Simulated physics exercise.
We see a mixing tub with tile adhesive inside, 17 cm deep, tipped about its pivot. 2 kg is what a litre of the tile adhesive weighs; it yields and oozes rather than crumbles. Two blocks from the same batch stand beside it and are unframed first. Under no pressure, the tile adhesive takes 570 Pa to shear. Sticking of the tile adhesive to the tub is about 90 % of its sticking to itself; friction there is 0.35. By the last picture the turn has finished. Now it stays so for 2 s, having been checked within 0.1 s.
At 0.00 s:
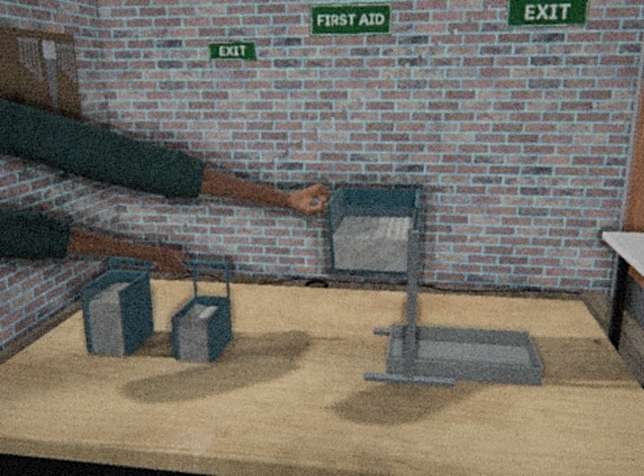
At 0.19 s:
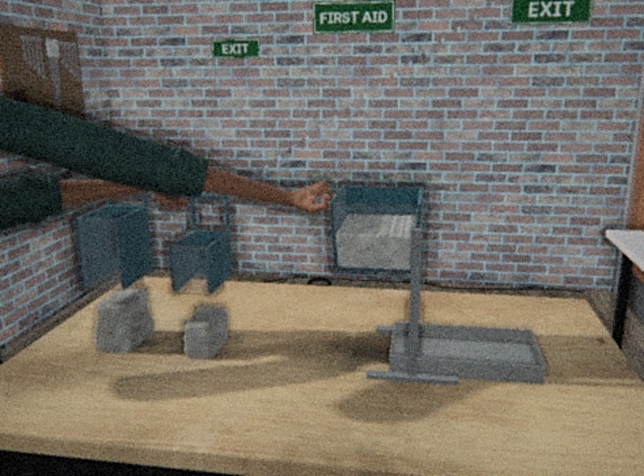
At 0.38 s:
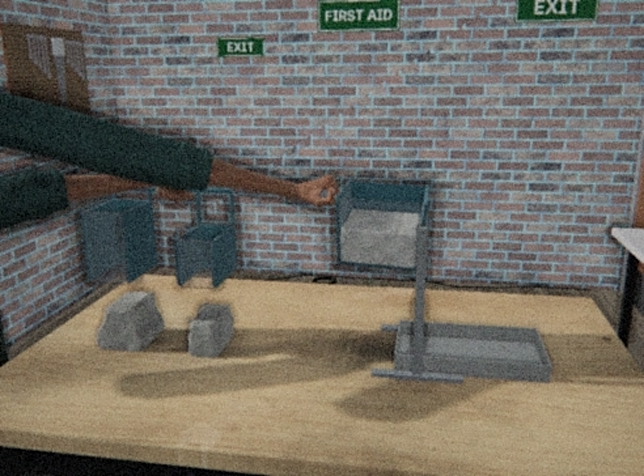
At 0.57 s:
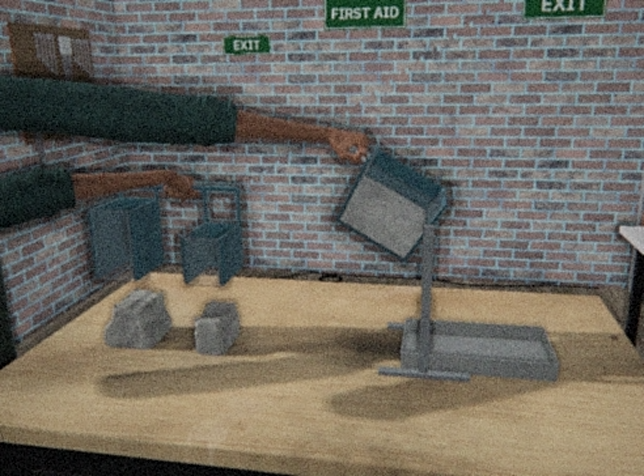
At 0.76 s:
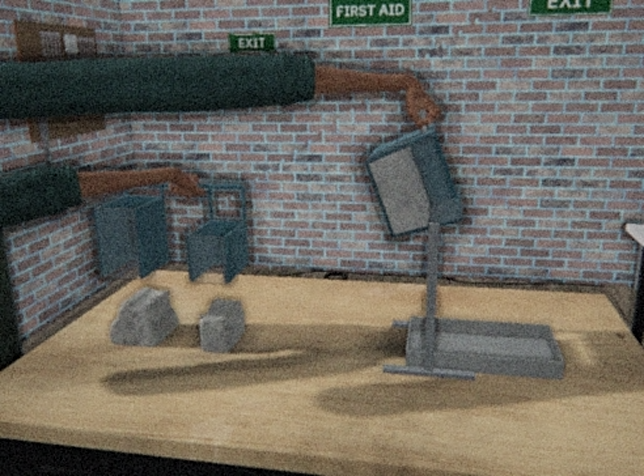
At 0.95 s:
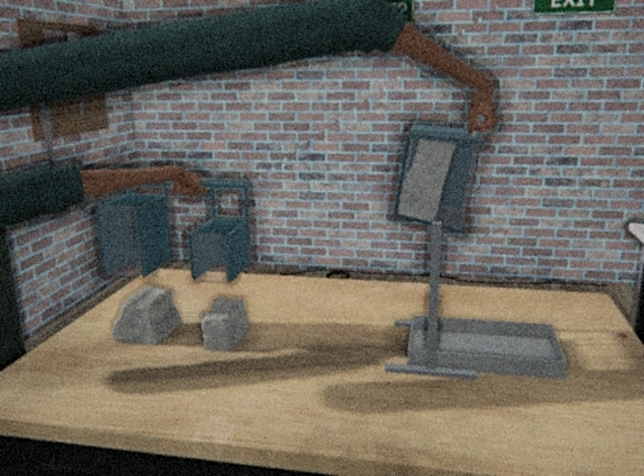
Two blue moulds lifting off grey blocks, the taller one slumping, then a hand turning a filled blue tub clockwise onto its side.
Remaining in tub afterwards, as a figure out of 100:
Near 56 %.
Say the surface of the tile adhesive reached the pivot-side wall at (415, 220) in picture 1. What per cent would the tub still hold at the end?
Result: Approx. 40 % remaining in tub.
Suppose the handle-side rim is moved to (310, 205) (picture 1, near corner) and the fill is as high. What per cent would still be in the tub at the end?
Some 50 percent would still be in the tub at the end.
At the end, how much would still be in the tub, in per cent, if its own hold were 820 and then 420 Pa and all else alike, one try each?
The answers, in order, are 50 % and 40 %.
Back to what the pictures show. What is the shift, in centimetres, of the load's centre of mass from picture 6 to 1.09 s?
It has moved close to 6 cm.
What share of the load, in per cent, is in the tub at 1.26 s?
Roughly 55 per cent.
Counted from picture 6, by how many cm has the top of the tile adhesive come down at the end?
The top ends up some 13 cm below its level in the last picture.
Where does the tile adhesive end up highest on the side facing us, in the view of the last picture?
Highest point: Approx. (417, 193).
After 1.09 s, the tub is at 99 degrees and holds 98 %.
After 1.26 s, the tub is at 99 degrees and holds 57 %.
After 1.43 s, the tub is at 99 degrees and holds 56 %.
After 1.60 s, the tub is at 99 degrees and holds 56 %.
After 2.95 s, at the end, the tub is at 99 degrees and holds 56 %.
